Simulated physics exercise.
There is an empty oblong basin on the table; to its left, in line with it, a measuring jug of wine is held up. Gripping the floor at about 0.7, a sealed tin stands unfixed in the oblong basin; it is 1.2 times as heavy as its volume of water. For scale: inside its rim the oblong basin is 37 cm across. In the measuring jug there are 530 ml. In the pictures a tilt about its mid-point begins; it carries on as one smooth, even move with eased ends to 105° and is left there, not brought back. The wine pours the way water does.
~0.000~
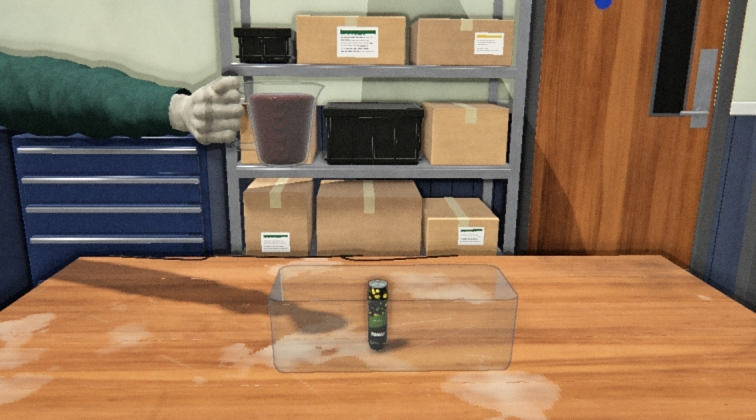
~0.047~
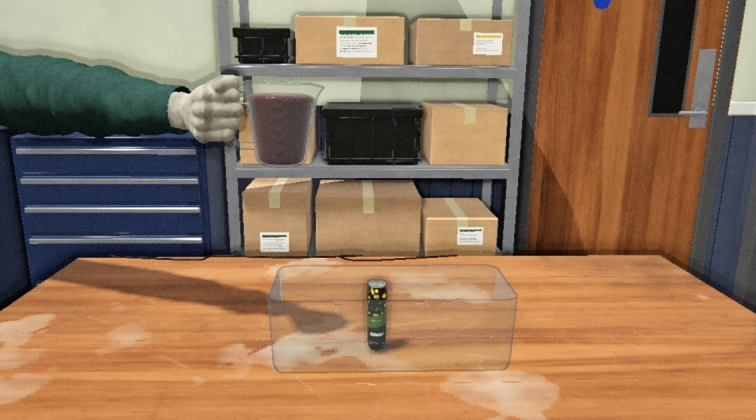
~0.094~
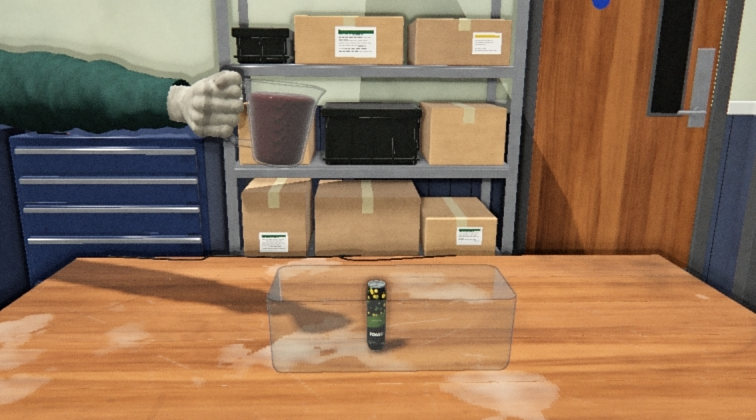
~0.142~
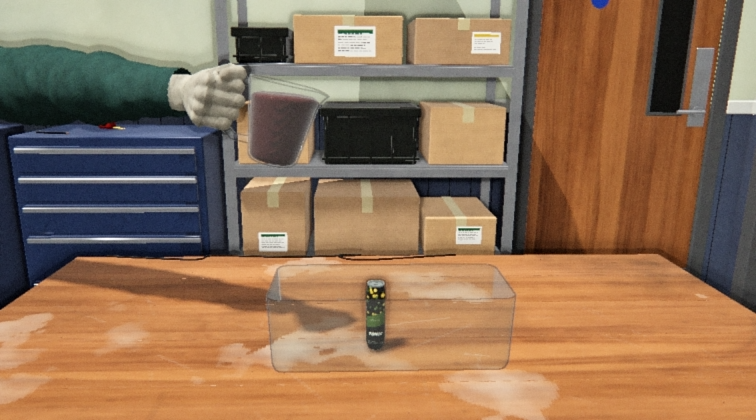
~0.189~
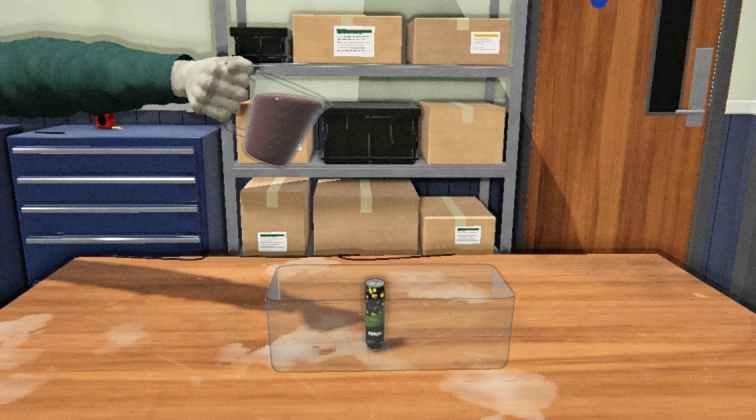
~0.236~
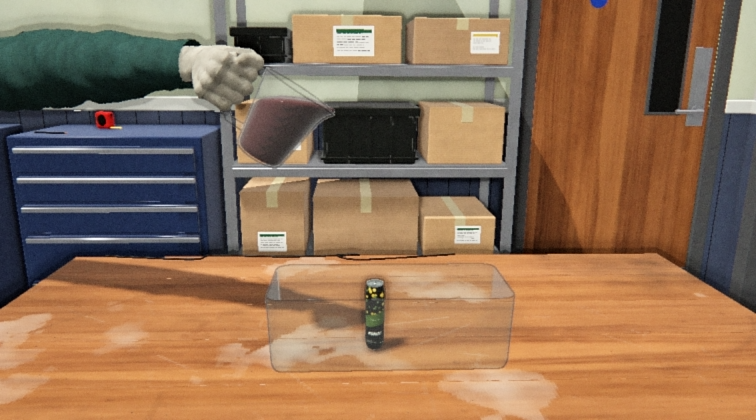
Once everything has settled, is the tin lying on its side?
No.
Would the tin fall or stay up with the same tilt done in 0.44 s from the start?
Then it holds its balance.
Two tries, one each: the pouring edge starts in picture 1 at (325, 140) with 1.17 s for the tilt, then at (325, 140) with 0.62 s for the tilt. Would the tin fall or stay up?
First it tips over; then it tips over.
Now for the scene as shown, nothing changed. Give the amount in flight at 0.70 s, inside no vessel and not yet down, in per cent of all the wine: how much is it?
30 per cent or so.
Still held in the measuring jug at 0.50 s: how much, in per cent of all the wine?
50 %.
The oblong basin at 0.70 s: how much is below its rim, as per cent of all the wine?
Roughly 60 percent of it.
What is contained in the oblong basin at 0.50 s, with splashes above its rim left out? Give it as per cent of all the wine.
I reckon close to 6 percent of it.
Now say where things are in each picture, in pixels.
In the first picture, it leans 0°; its right rim is at (325, 85); the wine meets the walls at (249, 95) and (316, 96); the oblong basin's rim runs from (275, 283) to (507, 282); the tin's top is at (378, 287).
In the second picture, it leans 1°; its right rim is at (325, 86); the wine meets the walls at (248, 95) and (315, 97).
In the third picture, it leans 6°; its right rim is at (327, 90); the wine meets the walls at (251, 93) and (316, 98).
In the fourth picture, it leans 13°; its right rim is at (330, 95); the wine meets the walls at (252, 93) and (320, 99).
In the fifth picture, it leans 22°; its right rim is at (333, 104); the wine meets the walls at (255, 96) and (325, 102).
In the sixth picture, it leans 33°; its right rim is at (335, 114); the wine meets the walls at (253, 105) and (333, 107).
After 0.50 s the tilt is 96° and 50 per cent is still to pour; the tin stands where it began.
After 0.70 s the tilt is 105° and 9 per cent is still to pour; the tin stands where it began.
After 0.90 s the tilt is 105° and 0 per cent is still to pour; the tin stands where it began.
After 1.12 s the tilt is 105° and 0 per cent is still to pour; the tin stands where it began.
In the end the tin stands where it began.
